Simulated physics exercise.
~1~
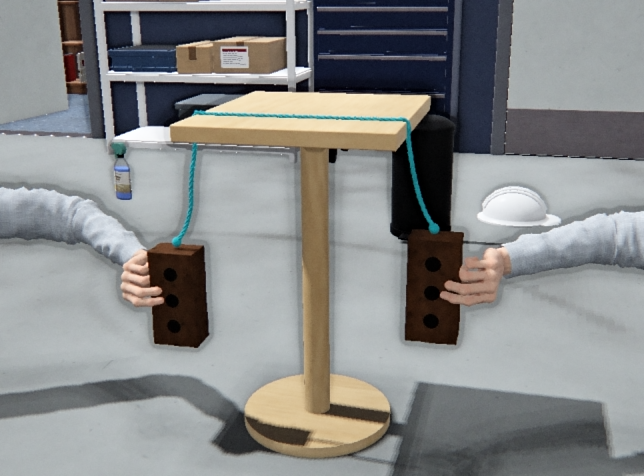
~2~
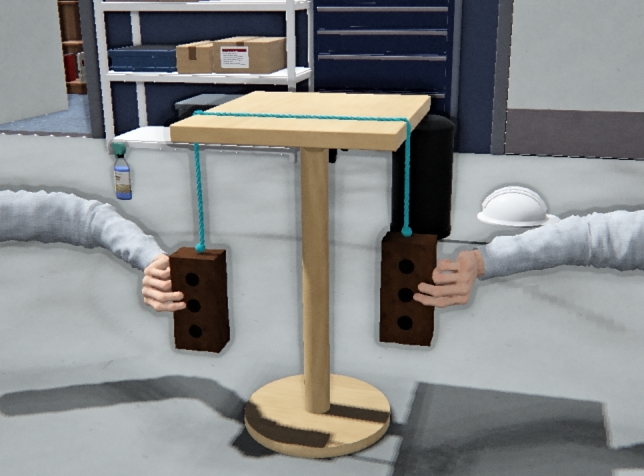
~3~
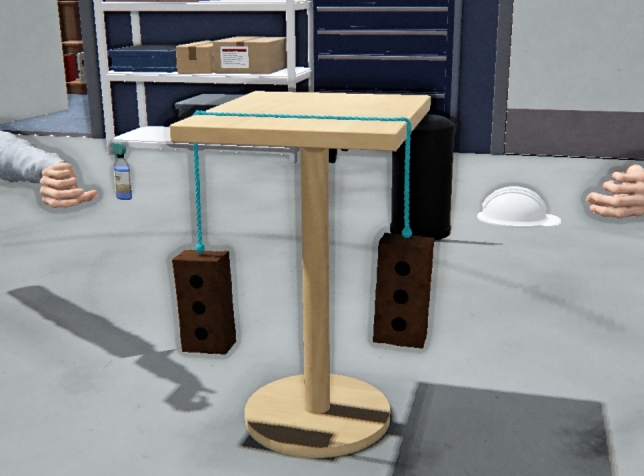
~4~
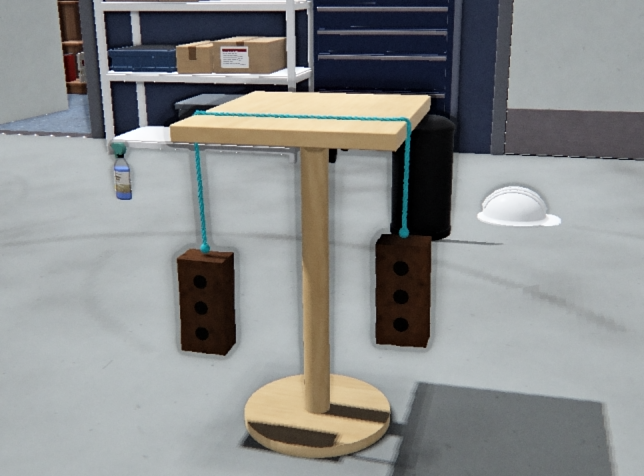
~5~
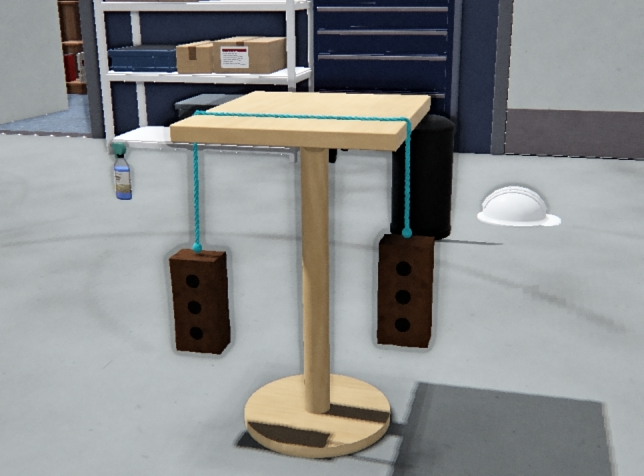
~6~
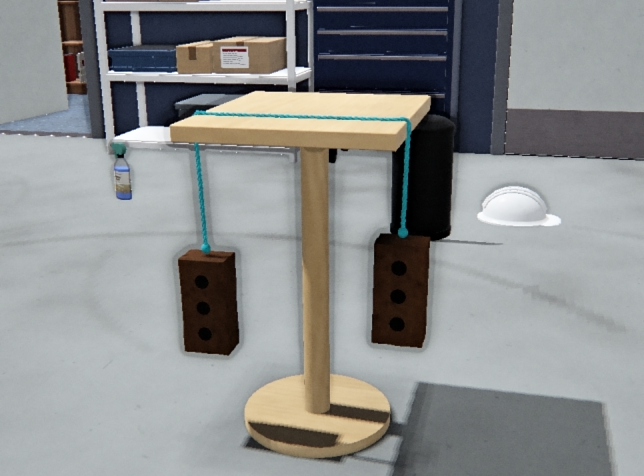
At the start, two hands hold dark brown bricks on either side of a wooden pedestal table, with a teal cord running over the tabletop between them. The hands bring both bricks inward until the cord hangs straight down at each side. Then they let go and draw back out of view, leaving the bricks hanging from the cord. The bricks sway slightly from side to side, but neither one rises or sinks. At the end, both still hang at the same heights as when they were released, and the cord stays balanced across the table.
